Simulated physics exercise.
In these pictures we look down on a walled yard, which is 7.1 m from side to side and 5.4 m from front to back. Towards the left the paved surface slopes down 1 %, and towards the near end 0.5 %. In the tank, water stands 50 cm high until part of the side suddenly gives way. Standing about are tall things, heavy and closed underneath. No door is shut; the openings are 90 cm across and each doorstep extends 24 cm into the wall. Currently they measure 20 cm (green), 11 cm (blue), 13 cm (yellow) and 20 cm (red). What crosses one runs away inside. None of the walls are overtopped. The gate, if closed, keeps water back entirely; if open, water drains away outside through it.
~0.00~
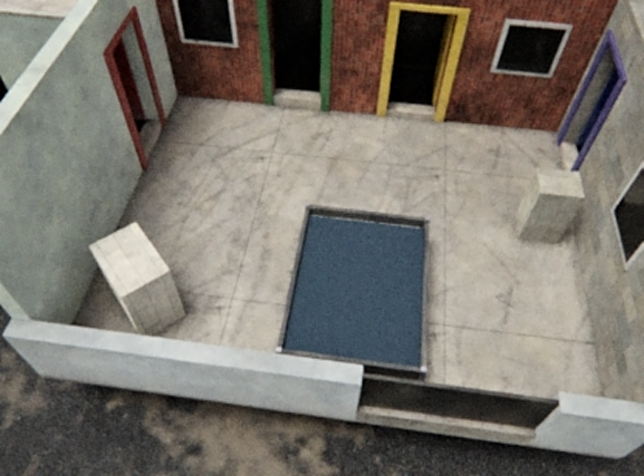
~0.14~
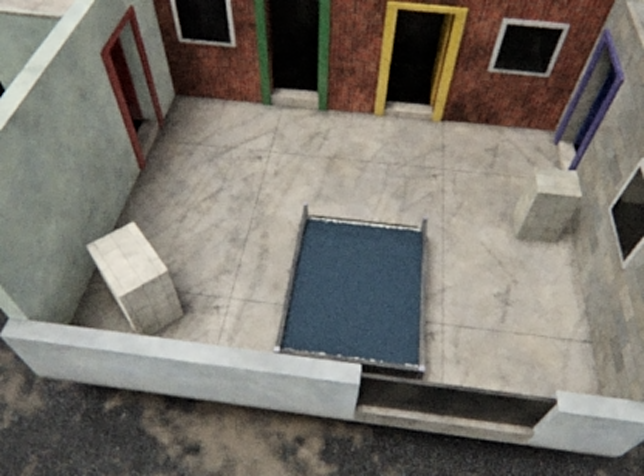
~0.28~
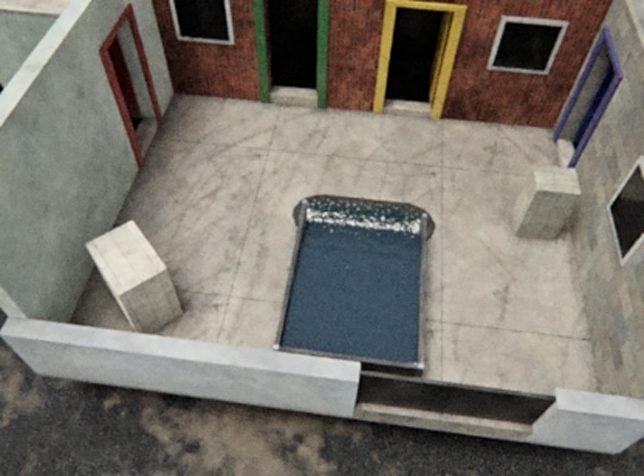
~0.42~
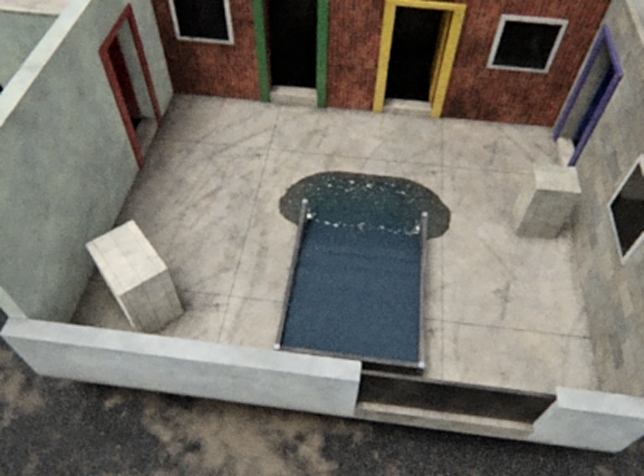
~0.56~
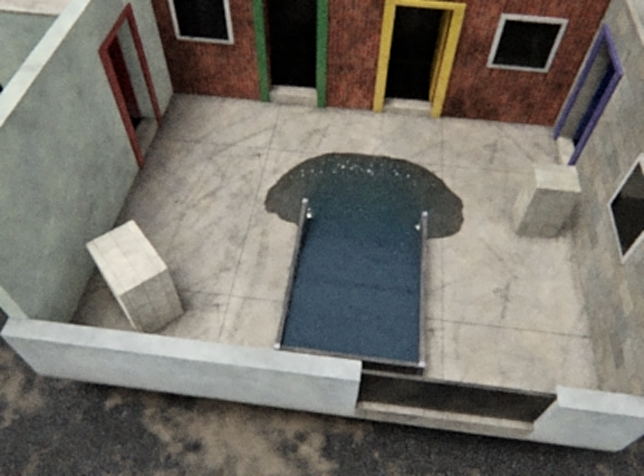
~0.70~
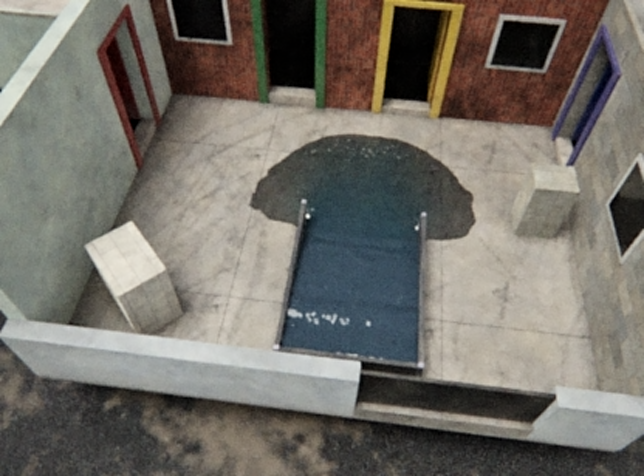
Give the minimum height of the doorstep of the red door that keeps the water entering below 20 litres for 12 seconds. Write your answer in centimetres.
Minimum height: About 11 cm.
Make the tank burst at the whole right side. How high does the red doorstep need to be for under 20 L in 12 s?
In that case you'd want it roughly 6.5 cm high.
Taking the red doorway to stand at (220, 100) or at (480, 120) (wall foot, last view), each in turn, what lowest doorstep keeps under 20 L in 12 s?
Minimums: About 8.5 cm and 9.0 cm.
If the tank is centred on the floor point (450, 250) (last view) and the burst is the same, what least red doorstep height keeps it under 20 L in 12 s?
It must be around 9.5 cm tall.
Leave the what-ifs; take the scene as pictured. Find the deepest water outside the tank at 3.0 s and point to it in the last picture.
Check close to (170, 99).
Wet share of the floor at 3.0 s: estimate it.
Wet: Close to 40 %.
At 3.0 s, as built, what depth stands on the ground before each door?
Door by door, in centimetres - green 18, blue 9, yellow 22, red 2.
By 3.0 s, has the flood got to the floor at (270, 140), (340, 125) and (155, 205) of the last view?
First wet through, second wet through, third bone-dry.
After 1.4 s water covers 30 % of the floor, deepest (22 cm) near (335, 221); it has not reached the red door.
After 3.0 s water covers 40 % of the floor, deepest (30 cm) near (170, 99); it has not reached the red door.
After 12.0 s water covers 95 % of the floor, deepest (13 cm) near (96, 357); 8 cm at the red door, 0 litres in over its 20 cm doorstep.
At the red door as built, the water arrived by 3.1 s and peaked near 16 cm at 4.2 s.
With a doorstep of 9.5 cm, 35 litres would have come in within the 12 s; with 13 cm, 8 litres. So under 20 litres takes about 11 cm.
